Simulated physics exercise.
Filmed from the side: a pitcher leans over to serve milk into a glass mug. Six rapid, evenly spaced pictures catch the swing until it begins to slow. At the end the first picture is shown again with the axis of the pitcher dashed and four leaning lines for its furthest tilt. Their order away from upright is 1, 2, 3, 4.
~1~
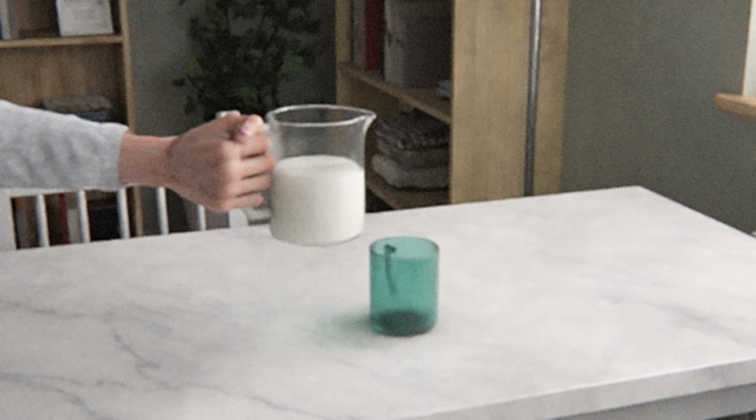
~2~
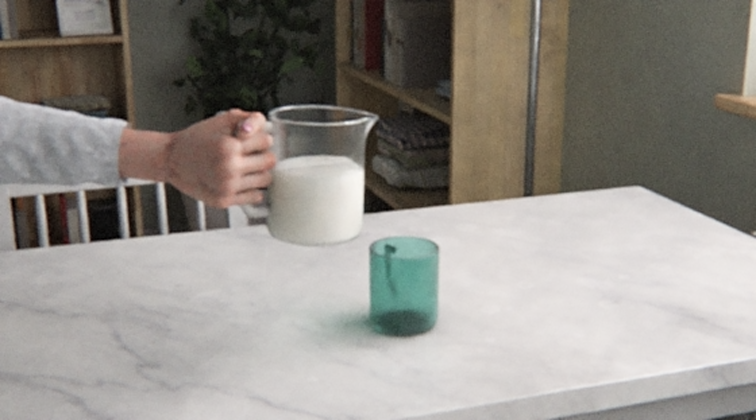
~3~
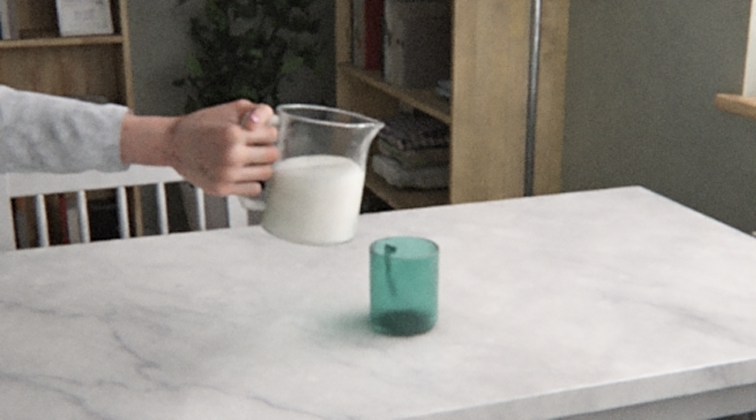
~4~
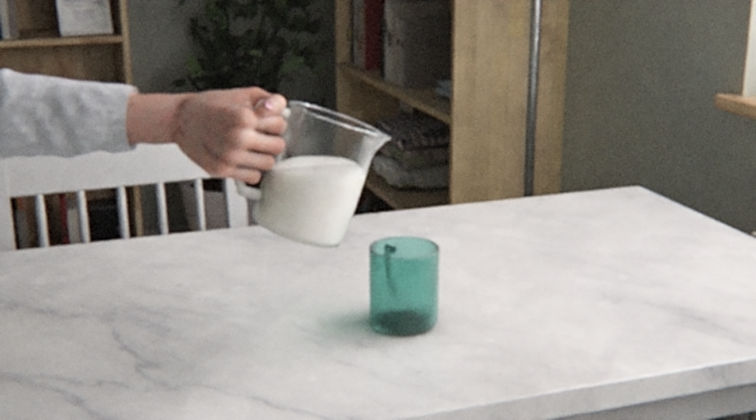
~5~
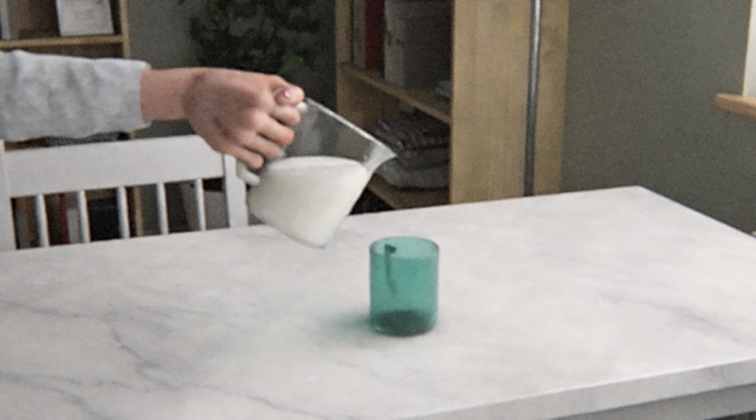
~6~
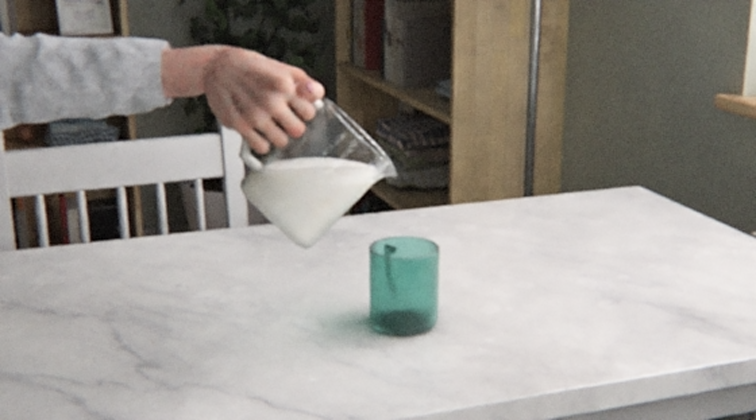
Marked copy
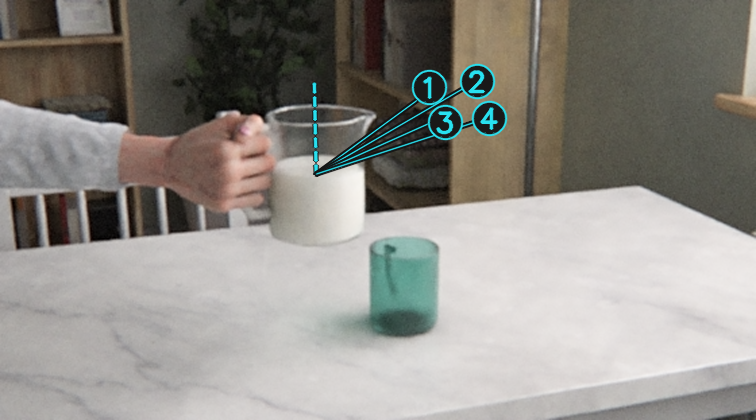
At a marble-topped table, a hand steadily tilts a pitcher of milk rightward above a green glass.
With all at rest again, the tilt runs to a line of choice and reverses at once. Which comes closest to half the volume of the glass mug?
Best: 3.
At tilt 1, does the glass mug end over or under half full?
Under.
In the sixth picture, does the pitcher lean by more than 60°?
No, it does not.
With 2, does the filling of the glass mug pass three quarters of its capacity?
No, it does not.
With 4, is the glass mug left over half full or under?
Over.
On the marked copy, 1 at (416, 100); 2 at (462, 89); 3 at (427, 124); 4 at (473, 122).
For tilt 1, the glass mug ends with about 17 % of what it can hold; 3 % of the milk is spilt.
For tilt 2, the glass mug ends with about 30 % of what it can hold; 6 % of the milk is spilt.
For tilt 3, the glass mug ends with about 50 % of what it can hold; 6 % of the milk is spilt.
For tilt 4, the glass mug ends with about 72 % of what it can hold; 4 % of the milk is spilt.
